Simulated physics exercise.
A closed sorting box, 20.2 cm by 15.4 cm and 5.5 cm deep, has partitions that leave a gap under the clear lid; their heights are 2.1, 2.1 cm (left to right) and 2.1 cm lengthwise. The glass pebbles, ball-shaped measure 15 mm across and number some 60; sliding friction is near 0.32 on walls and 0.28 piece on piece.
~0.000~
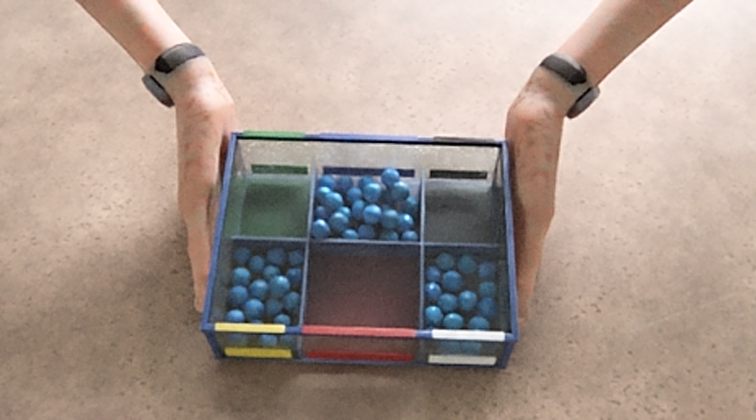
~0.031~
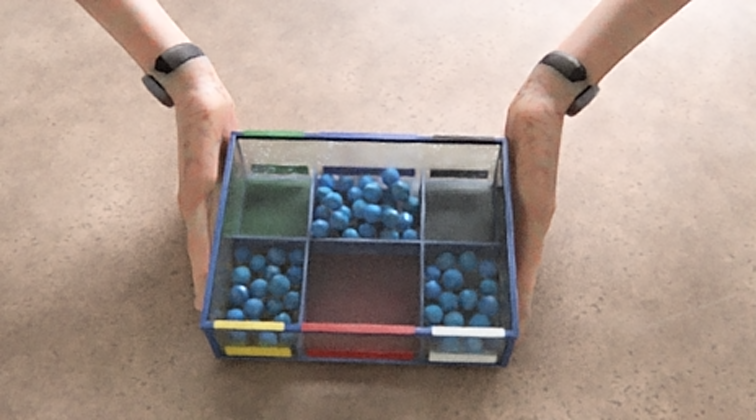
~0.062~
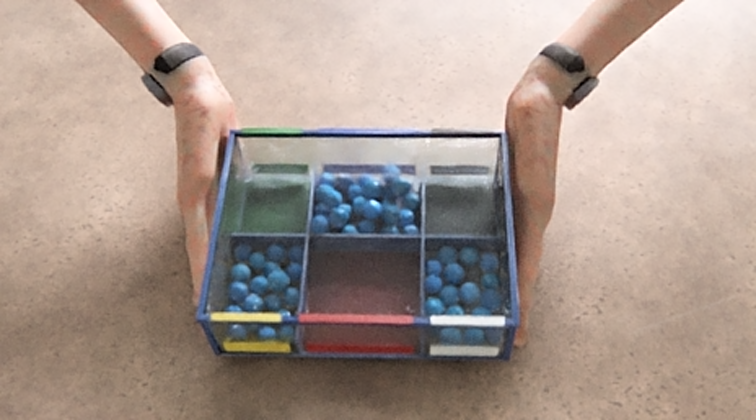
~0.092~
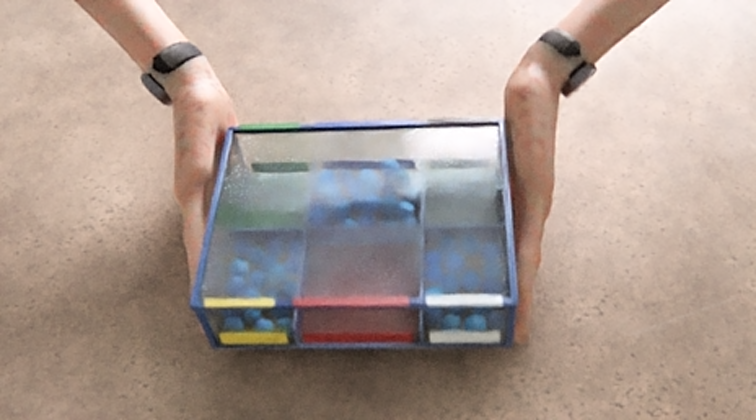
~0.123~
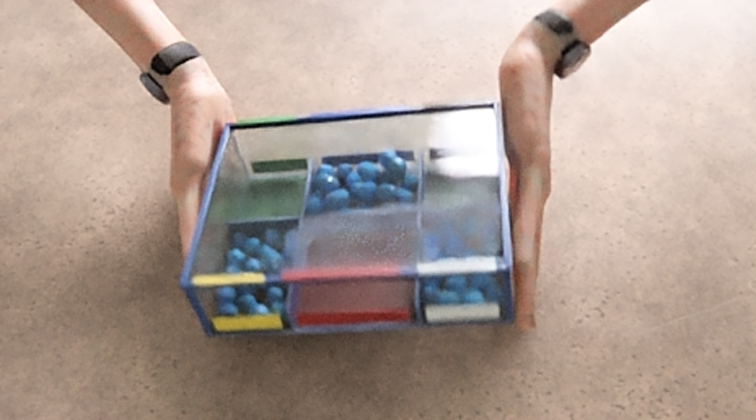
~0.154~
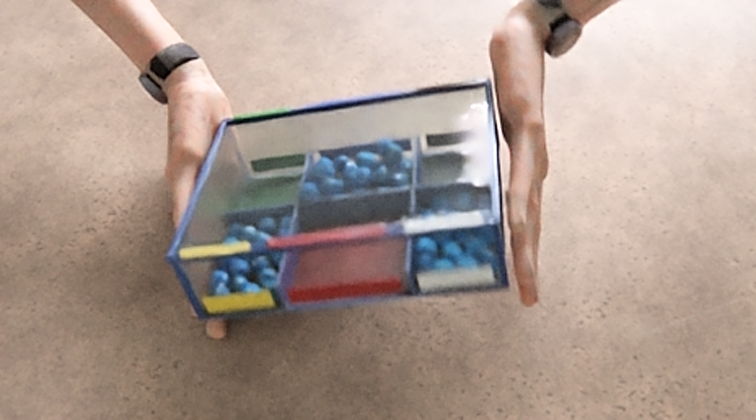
Two hands lift and tilt a clear-lidded box of blue balls, raising its right side higher.
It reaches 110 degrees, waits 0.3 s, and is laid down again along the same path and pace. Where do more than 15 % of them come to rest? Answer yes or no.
Red compartment: No; blue compartment: Yes; green compartment: Yes; yellow compartment: No; white compartment: No; black compartment: No.
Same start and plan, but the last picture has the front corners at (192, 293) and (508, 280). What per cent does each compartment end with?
Red 0, blue 35, green 60, yellow 5, white 0, black 0.
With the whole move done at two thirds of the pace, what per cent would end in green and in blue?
Then: Green 55; blue 40.
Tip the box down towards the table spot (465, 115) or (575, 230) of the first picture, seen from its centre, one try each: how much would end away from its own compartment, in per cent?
Some 75 and 75 per cent.
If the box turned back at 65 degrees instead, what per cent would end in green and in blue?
Then: Green 30; blue 35.
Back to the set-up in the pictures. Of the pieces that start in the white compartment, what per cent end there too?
Some 0 per cent.
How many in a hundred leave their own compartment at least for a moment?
Some 80 per cent.
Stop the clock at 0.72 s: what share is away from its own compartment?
About 75 per cent.
Then, at 0.72 s, tilt 110 degrees; blue 35 %, green 55 %, yellow 10 %, black 5 %.
After 1.09 s, tilt 65 degrees; blue 35 %, green 65 %, yellow 5 %.
Then, at 1.55 s, tilt 0 degrees; blue 35 %, green 55 %, yellow 10 %.
At rest (2.1 s), red 0 %, blue 35 %, green 55 %, yellow 10 %, white 0 %, black 0 %.
